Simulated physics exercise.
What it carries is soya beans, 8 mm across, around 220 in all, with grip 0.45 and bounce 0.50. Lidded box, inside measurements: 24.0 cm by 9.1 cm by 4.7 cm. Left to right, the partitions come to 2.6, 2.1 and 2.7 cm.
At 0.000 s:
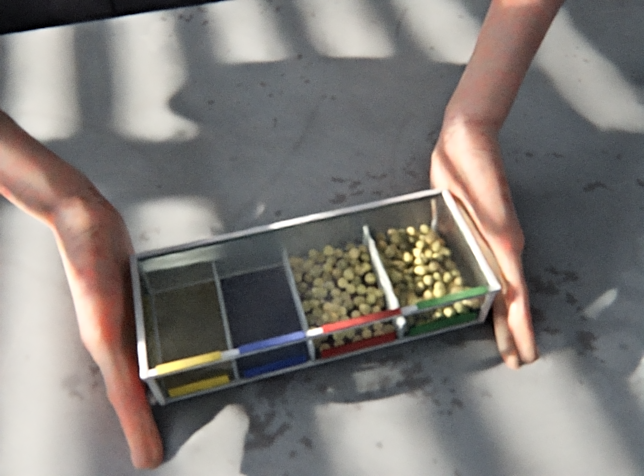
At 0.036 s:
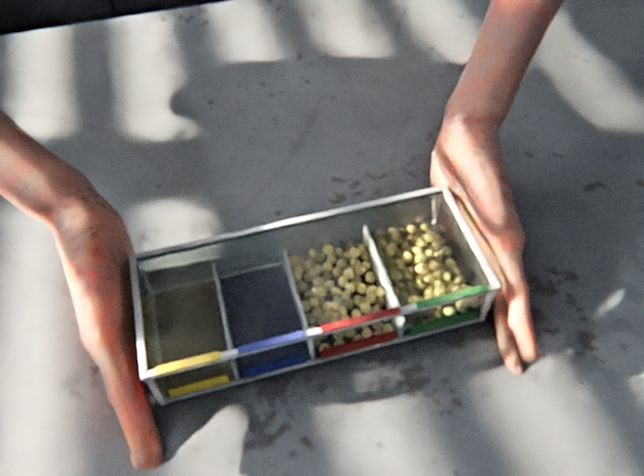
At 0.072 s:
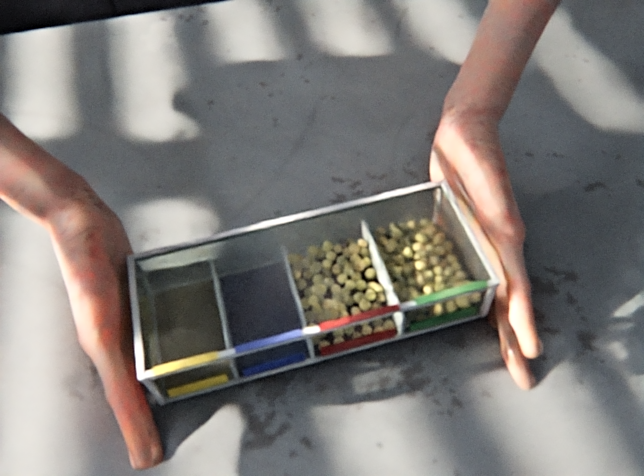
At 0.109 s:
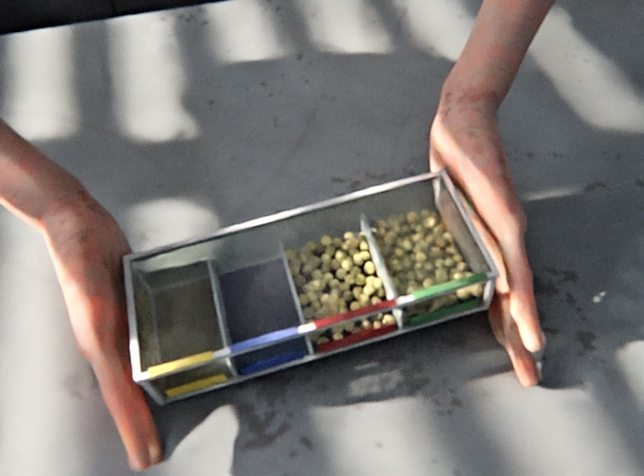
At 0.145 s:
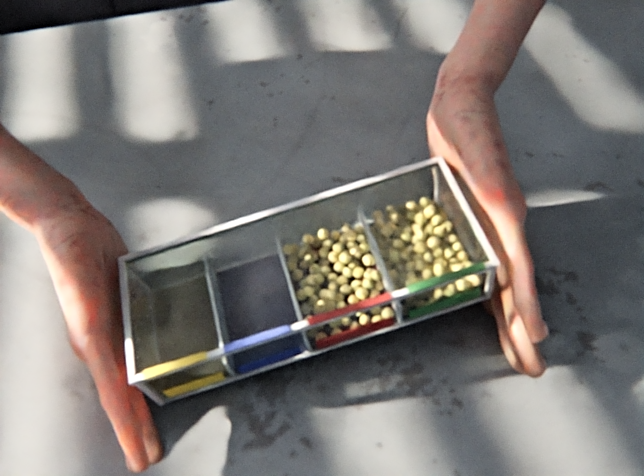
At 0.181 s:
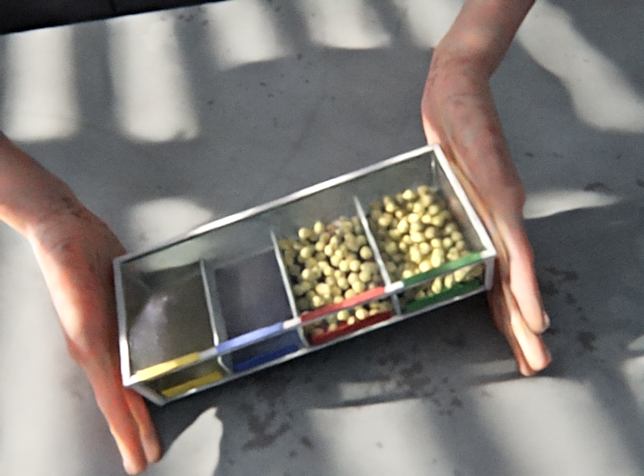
Two hands pressed against the ends of a clear, lidded box slowly tilt it, its right side rising gently as the pale yellow-green soya beans shift slightly. Its four compartments are marked yellow, blue, red and green from left to right, with beans in only the red and green ones. Seen from above, the grey surface beneath is streaked with sunlight and shadow, and the camera stays still.
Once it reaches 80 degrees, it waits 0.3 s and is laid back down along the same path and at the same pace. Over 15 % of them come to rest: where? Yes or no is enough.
Red compartment, yes; blue compartment, no; green compartment, yes; yellow compartment, yes.
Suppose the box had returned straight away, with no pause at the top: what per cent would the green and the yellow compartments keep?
Final amounts would be green 25% and yellow 20%.
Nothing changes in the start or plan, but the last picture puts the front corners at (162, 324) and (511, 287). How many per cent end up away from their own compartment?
Estimate: Near 10 %.
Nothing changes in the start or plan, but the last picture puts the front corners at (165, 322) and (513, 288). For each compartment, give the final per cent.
Red 30 %; blue 0 %; green 70 %; yellow 0 %.
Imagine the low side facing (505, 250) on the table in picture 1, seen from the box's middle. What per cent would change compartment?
Some 5 per cent.
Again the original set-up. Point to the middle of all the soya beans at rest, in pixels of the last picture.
Around (308, 315).
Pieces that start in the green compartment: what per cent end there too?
Some 40 percent.
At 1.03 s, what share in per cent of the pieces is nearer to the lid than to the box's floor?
About 30 %.
After 1.03 s, tilt 80 degrees; red 45 %, blue 15 %, green 35 %, yellow 5 %.
After 1.60 s, tilt 43 degrees; red 25 %, blue 10 %, green 25 %, yellow 35 %.
After 2.22 s, tilt 0 degrees; red 25 %, blue 10 %, green 25 %, yellow 35 %.
At rest (2.8 s), red 25 %, blue 10 %, green 25 %, yellow 35 %.
